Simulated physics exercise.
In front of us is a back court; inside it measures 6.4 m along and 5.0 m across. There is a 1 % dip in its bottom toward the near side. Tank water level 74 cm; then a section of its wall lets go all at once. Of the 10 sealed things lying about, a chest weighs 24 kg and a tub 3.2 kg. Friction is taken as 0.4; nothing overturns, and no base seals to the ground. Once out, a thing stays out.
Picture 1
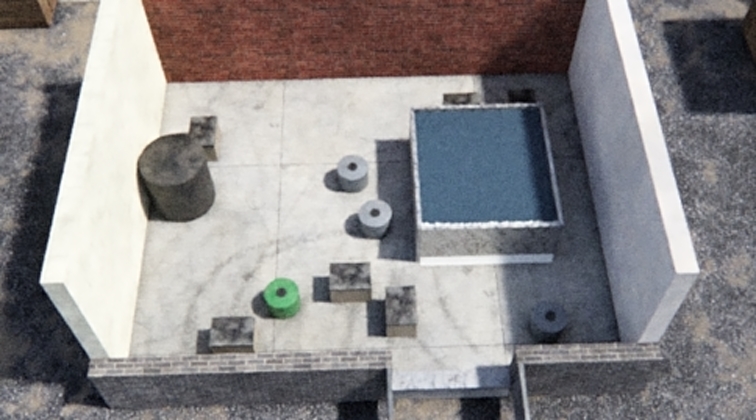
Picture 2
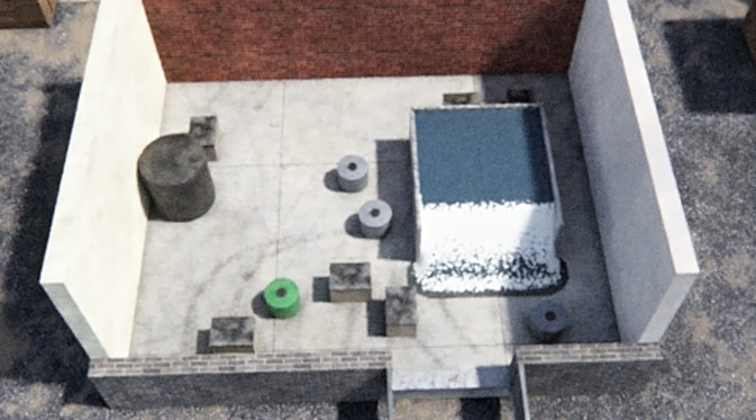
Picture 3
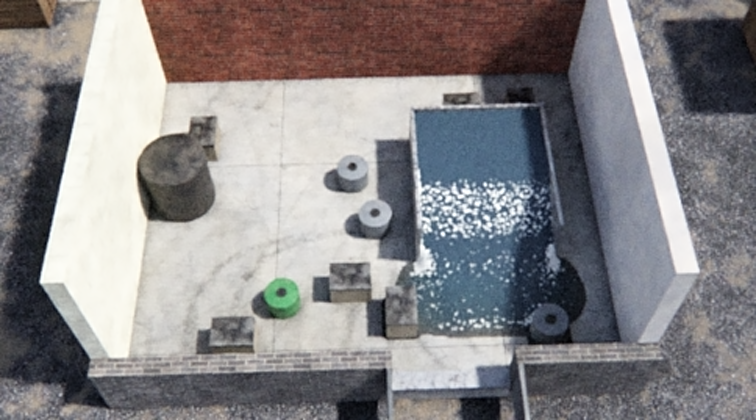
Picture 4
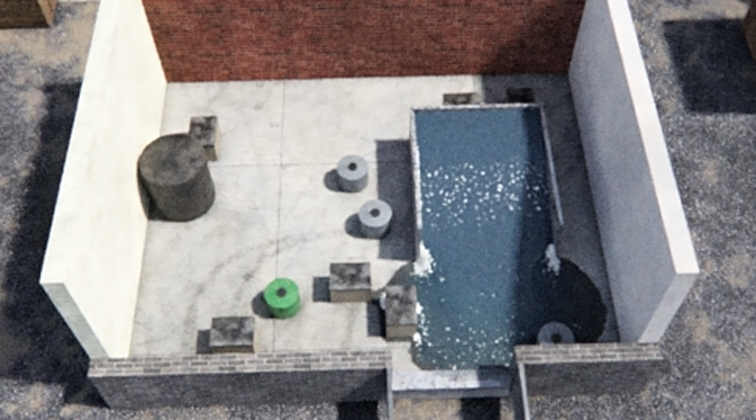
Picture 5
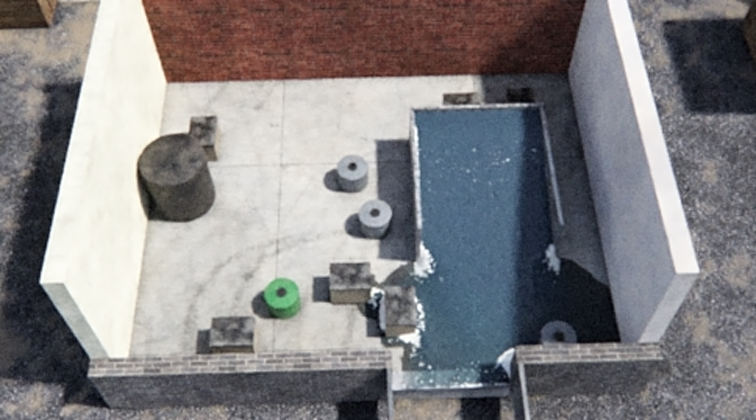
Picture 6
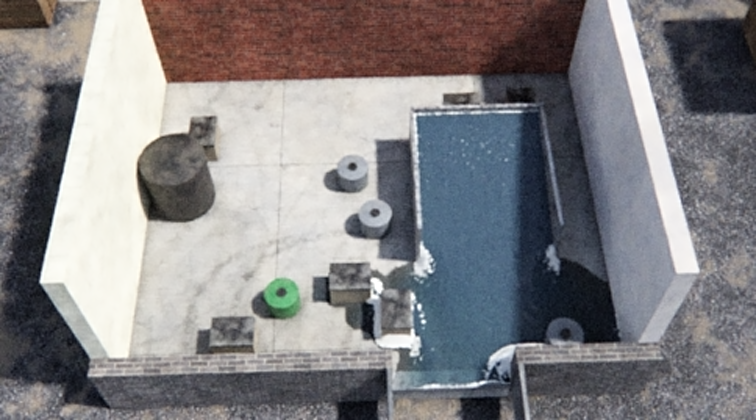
Walled courtyard with water surging from a raised tank toward the near opening, nudging a grey tub while the green tub stays still.
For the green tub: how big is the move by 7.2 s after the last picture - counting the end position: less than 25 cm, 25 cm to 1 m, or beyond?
Result: A little way off.
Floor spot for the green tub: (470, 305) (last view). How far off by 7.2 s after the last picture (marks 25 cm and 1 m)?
As it turns out, it is swept away.
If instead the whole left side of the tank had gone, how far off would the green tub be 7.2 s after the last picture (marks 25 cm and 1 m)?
With that failure, the green tub lands a long way off.
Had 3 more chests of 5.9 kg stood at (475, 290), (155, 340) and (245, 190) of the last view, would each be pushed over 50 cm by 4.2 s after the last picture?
Taking them in the order given: Exceeds it, exceeds it and falls short.
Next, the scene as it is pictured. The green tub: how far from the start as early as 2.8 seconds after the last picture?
About 50 cm by then.
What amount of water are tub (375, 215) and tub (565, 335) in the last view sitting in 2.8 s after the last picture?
I'd estimate 0 cm for the first and 15 cm for the second.
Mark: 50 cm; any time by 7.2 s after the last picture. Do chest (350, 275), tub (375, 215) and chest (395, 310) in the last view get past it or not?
Results in listed order: Falls short / falls short / exceeds.
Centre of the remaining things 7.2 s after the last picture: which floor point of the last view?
Close to (330, 205).
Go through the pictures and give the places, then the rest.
The green tub at (282, 292), on the bottom; 3.7 m2 under water; 0 of 10 have shifted, in the first picture.
The green tub at (282, 292), on the bottom; water covers 4.8 m2; 0 of 10 have shifted, in the second picture.
The green tub at (282, 292), on the bottom; 6.1 m2 under water; 1 of 10 have shifted, in the third picture.
The green tub at (282, 292) rests on the ground; 7.6 m2 under water; 2 of 10 have shifted, in the fourth picture.
The green tub at (282, 292) rests on the ground; 8.6 m2 under water; 2 of 10 have shifted, in the fifth picture.
The green tub at (282, 292), on the bottom; 8.9 m2 under water; 3 of 10 have shifted, in the sixth picture.
Then, 0.9 s after the last picture the green tub is near (282, 292), 0.0 m from its start, aground; 0 of 10 are out; 1 afloat.
Then, 2.8 s after the last picture the green tub is near (247, 278), 0.5 m from its start, aground; 0 of 10 are out; 1 afloat.
Then, 4.8 s after the last picture the green tub is near (239, 260), 0.8 m from its start, aground; 0 of 10 are out; 1 afloat.
Then, 7.2 s after the last picture the green tub is near (280, 246), 0.7 m from its start, afloat; 0 of 10 are out; 4 afloat.
